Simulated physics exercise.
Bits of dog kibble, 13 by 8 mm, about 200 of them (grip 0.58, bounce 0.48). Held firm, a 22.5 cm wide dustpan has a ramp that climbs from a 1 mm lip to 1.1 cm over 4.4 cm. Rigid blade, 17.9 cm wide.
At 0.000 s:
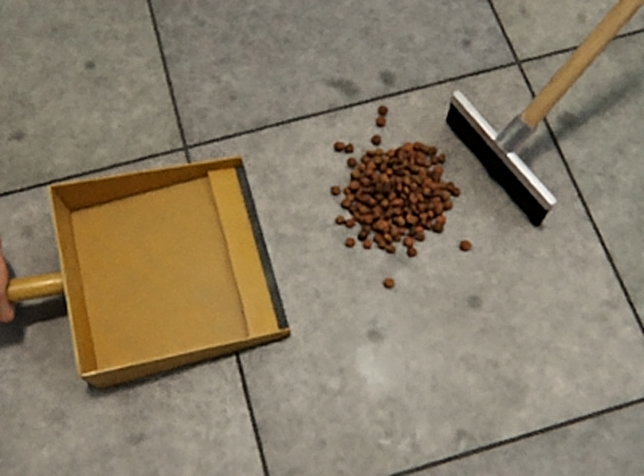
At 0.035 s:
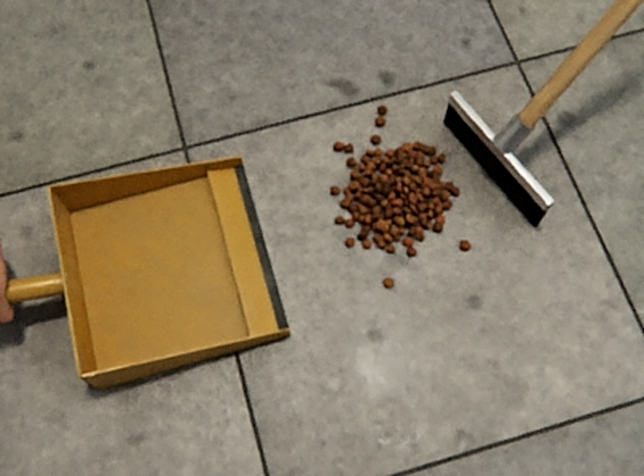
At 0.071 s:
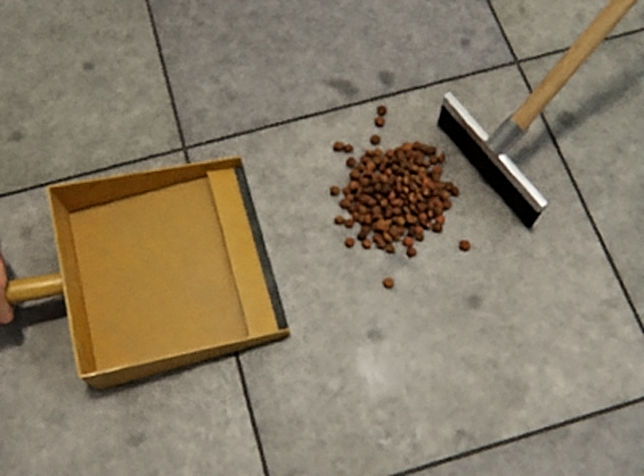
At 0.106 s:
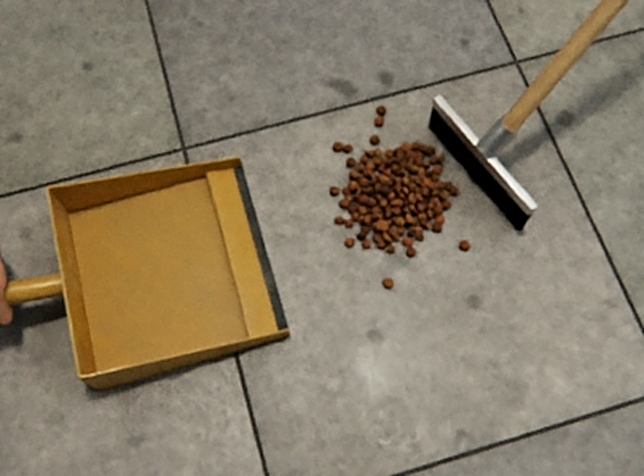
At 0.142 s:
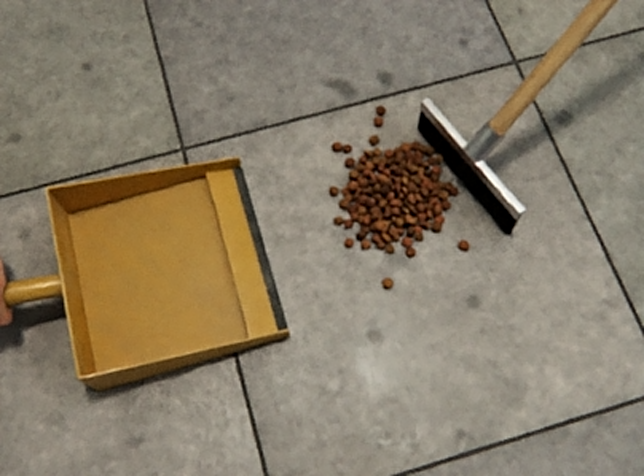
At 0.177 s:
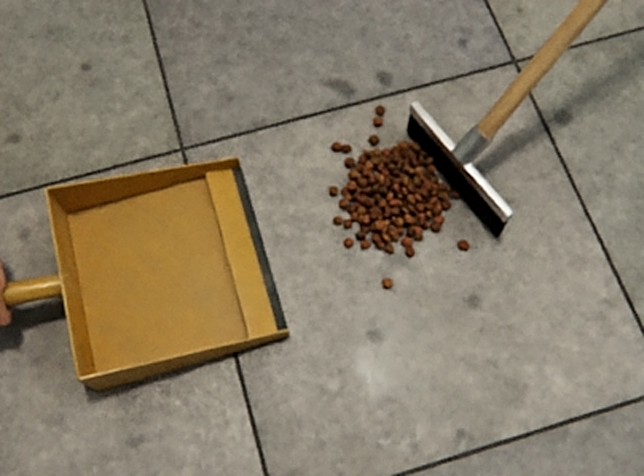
A flat-bladed broom with a wooden handle slides a short way left across gray floor tiles until its dark edge meets a pile of small brown pieces, while a hand holds a yellow dustpan nearly still at left.
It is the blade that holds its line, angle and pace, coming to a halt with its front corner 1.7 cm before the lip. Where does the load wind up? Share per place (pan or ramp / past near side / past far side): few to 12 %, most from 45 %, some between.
Pan: Some. Near side: Few. Far side: Few.
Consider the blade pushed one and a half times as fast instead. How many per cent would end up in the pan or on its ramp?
Share: Close to 20 %.
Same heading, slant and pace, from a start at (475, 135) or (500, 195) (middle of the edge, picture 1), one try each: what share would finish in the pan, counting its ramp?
Some 5 and 20 per cent.
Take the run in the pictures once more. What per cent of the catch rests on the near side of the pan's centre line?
Around 30 in a hundred.
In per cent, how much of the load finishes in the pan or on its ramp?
Roughly 20 %.
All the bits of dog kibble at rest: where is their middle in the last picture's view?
Est. centre at rest: (280, 244) px.
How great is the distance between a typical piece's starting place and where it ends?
About 16 cm.
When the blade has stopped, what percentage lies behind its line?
About 10 per cent.
Then, at 0.43 s, middle of the blade 14 cm from the lip; 0 % over the lip, far side 5 %, near side 0 %.
After 0.60 s, middle of the blade 8 cm from the lip; 0 % over the lip, far side 0 %, near side 0 %.
After 0.88 s, middle of the blade 4 cm from the lip; 20 % over the lip, far side 0 %, near side 0 %.
In the end, at 1.2 s, pan 20 %, near side 0 %, far side 0 %, in front of the lip or behind the blade 80 %.
